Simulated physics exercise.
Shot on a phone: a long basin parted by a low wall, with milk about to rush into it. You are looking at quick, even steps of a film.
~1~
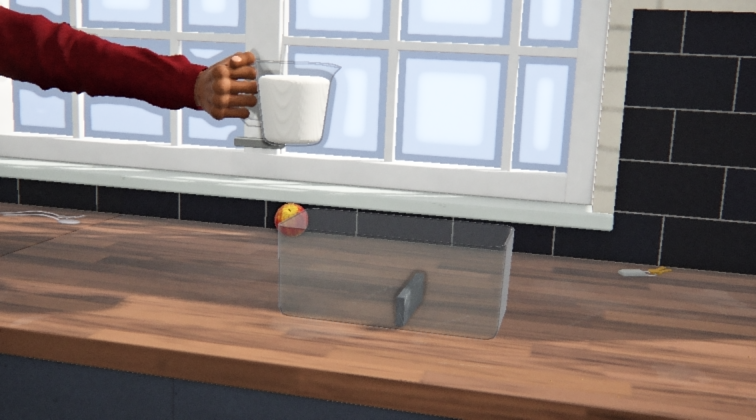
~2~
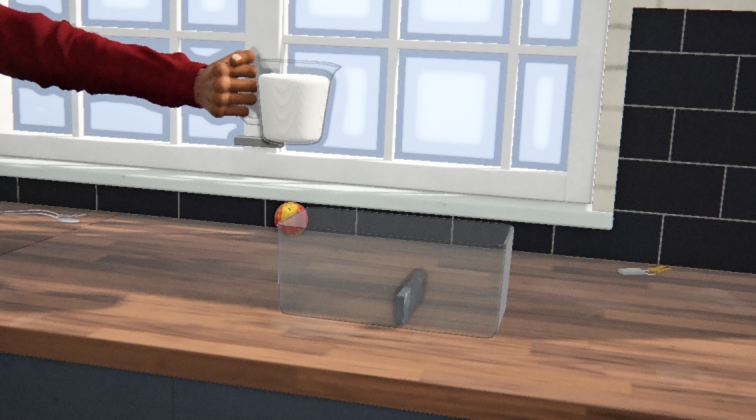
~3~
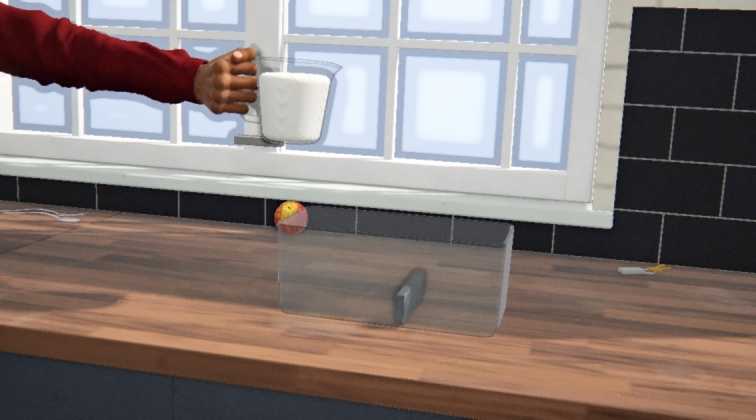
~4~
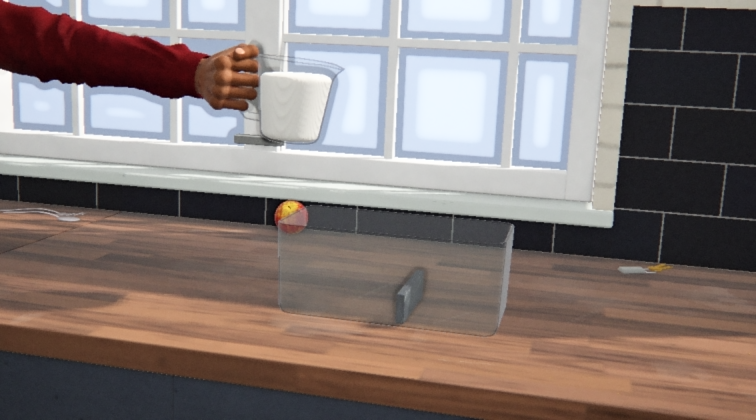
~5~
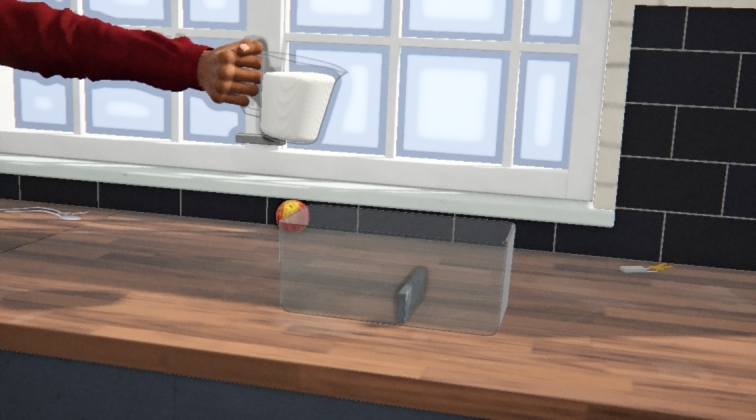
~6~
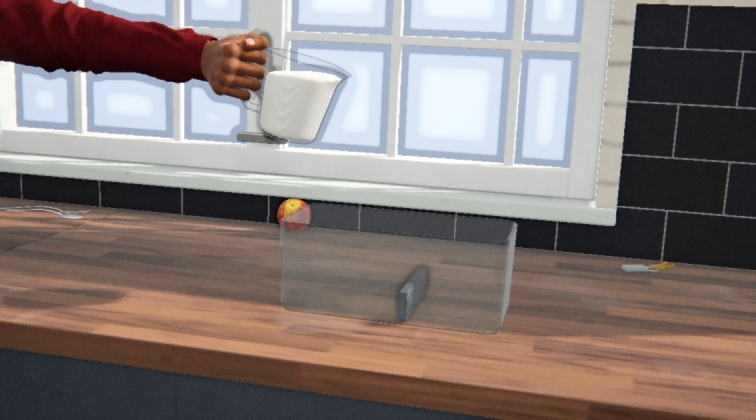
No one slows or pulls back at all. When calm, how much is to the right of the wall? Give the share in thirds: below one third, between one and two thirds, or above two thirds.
I expect the share right of the wall to be below a third.
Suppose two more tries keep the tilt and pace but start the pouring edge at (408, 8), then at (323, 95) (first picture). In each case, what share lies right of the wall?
It comes to 80 % the first time and 5 % the second.
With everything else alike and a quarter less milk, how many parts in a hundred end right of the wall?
Near 5 parts in a hundred.
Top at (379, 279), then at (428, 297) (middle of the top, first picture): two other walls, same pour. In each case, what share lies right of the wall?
65 per cent, then 15 per cent, roughly.
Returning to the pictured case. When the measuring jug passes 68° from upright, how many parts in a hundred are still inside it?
Roughly 75 percent.
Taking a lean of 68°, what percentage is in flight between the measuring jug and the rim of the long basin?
Estimate: Some 20 per cent.
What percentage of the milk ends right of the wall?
Roughly 5 percent of it.
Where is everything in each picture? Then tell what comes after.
In the first picture, it leans 0°; its right rim is at (341, 66); the milk meets the walls at (263, 77) and (329, 81); the long basin's rim runs from (293, 218) to (509, 238); the wall's top is at (411, 286).
In the second picture, it leans 1°; its right rim is at (341, 66); the milk meets the walls at (263, 75) and (329, 79).
In the third picture, it leans 2°; its right rim is at (342, 66); the milk meets the walls at (264, 74) and (330, 79).
In the fourth picture, it leans 5°; its right rim is at (344, 68); the milk meets the walls at (265, 74) and (332, 79).
In the fifth picture, it leans 9°; its right rim is at (348, 72); the milk meets the walls at (268, 74) and (336, 78).
In the sixth picture, it leans 14°; its right rim is at (351, 75); the milk meets the walls at (271, 73) and (341, 78).
A moment on, the measuring jug is tipped part way and 74 per cent is still to pour, 7 is left of the wall and 0 right of it.
Next, the measuring jug is tipped right over and 14 per cent is still to pour, 66 is left of the wall and 1 right of it.
Then the measuring jug is tipped right over and 0 per cent is still to pour, 92 is left of the wall and 4 right of it.
Later the measuring jug is tipped right over and 0 per cent is still to pour, 92 is left of the wall and 4 right of it.
In the end 92 per cent lies left of the wall, 4 right of it and 3 outside.
